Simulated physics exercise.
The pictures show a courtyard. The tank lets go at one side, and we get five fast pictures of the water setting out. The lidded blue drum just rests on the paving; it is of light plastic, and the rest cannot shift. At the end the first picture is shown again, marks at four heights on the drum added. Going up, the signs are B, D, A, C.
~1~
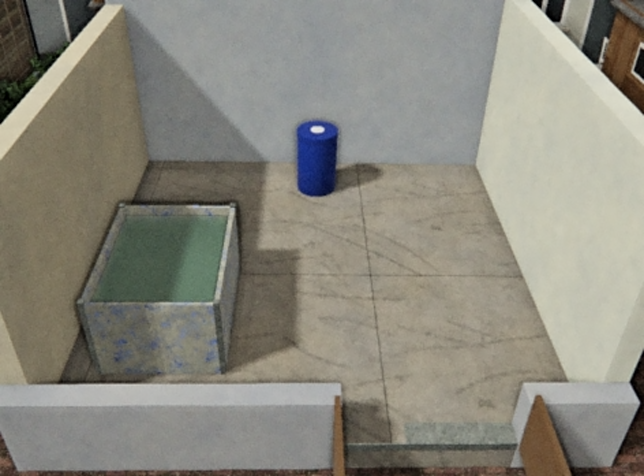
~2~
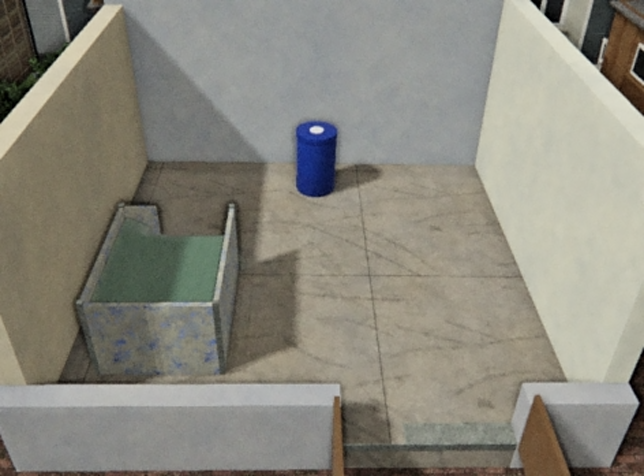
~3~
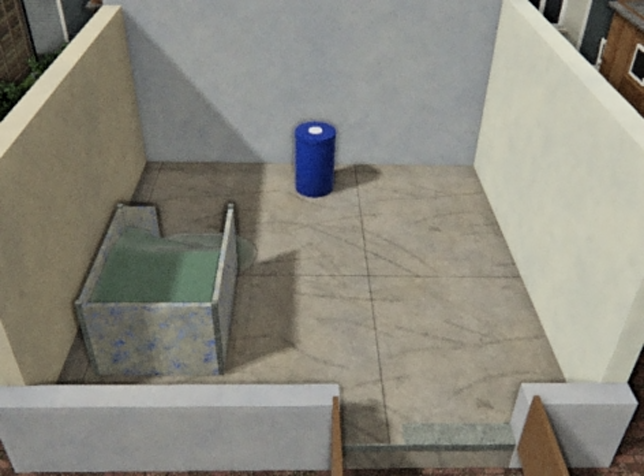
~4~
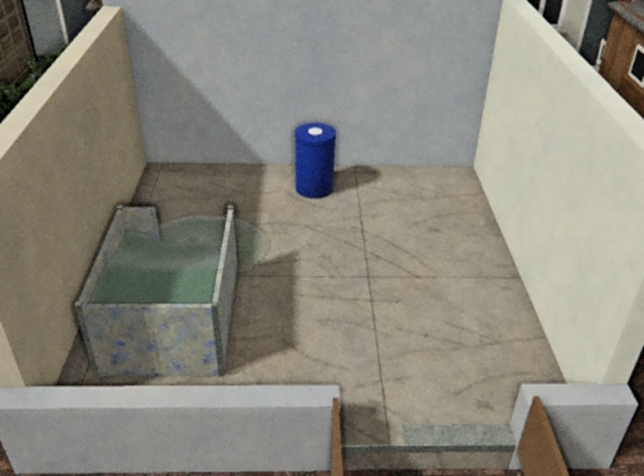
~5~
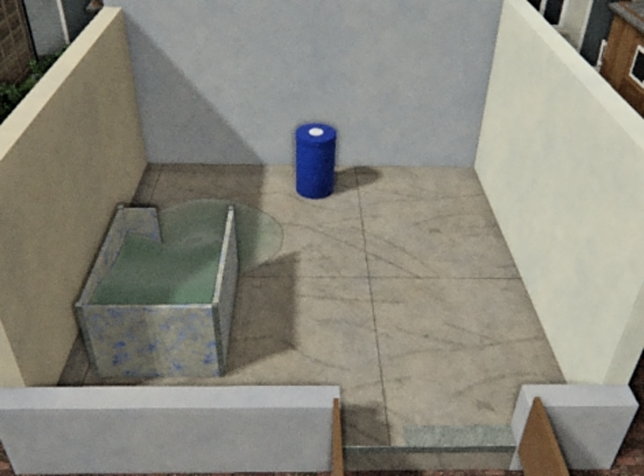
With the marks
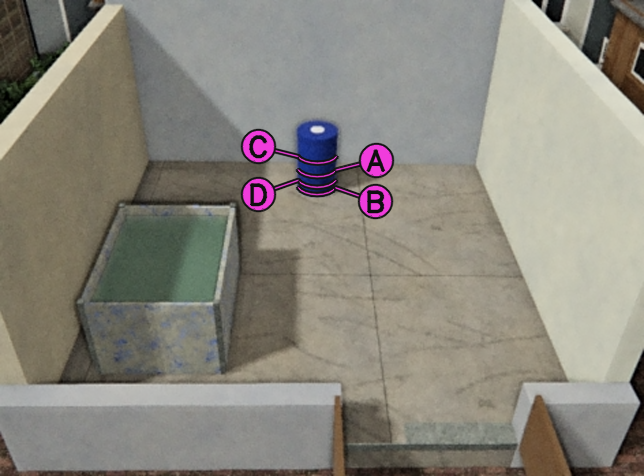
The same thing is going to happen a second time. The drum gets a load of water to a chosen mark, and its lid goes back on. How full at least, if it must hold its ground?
Level A just does it.
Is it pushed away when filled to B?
Yes, it does.
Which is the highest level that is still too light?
The answer is D.
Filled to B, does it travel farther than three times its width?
Yes, it does.
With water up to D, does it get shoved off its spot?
Yes, that goes wrong.
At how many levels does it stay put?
Two.
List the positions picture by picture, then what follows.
In the first frame, lid of the blue drum at (317, 130); tank full, its middle at (166, 256); open gate at (432, 387).
In the second frame, water covers 2 % of the ground, mostly out of sight from here.
In the third frame, water covers 4 % of the ground, mostly out of sight from here.
In the fourth frame, 7 % of the ground under water, its edge towards the drum at (263, 245).
In the fifth frame, lid of the blue drum at (316, 132); 10 % of the ground under water, its edge towards the drum at (266, 219).
In magenta, A at (317, 176); B at (317, 194); C at (317, 163); D at (317, 187); from the bottom up B, D, A, C.
If A is chosen, it does not move.
If B is chosen, it is pushed about 8 times its own width away.
If C is chosen, it does not move.
If D is chosen, it is pushed about twice its own width away.
